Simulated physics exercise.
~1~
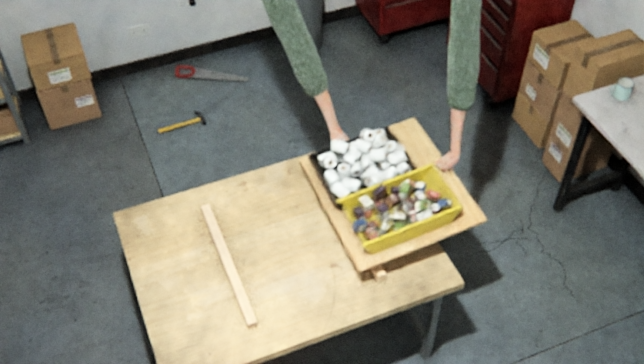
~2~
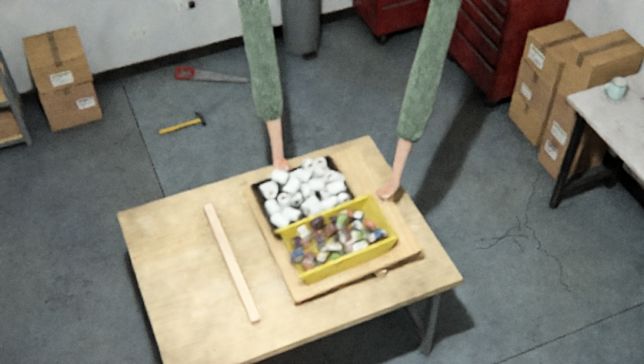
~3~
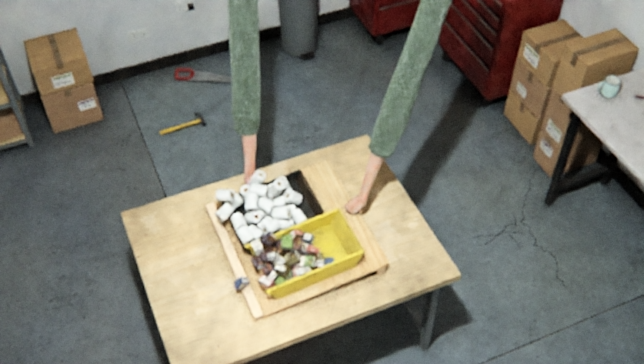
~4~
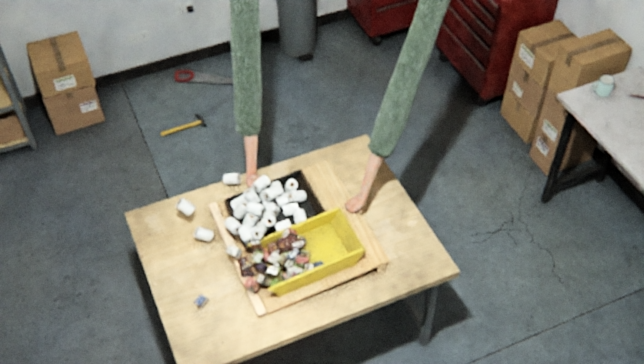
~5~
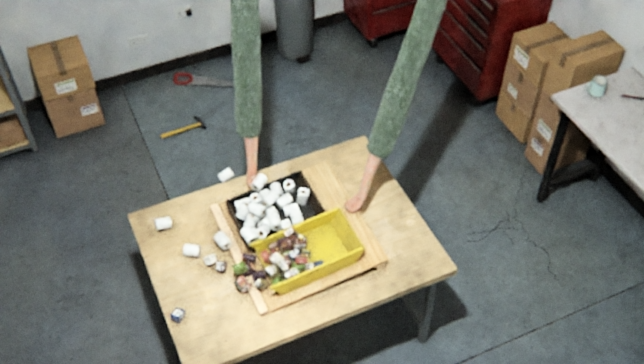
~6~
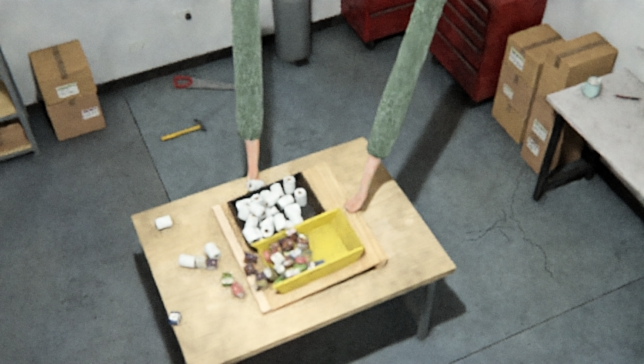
In a workshop, two green-sleeved arms brought a board carrying a yellow tub of small cartons and a black tub of white rolls down onto a wooden table, where it stopped by a batten and several pieces spilled leftward, most staying in the tubs.
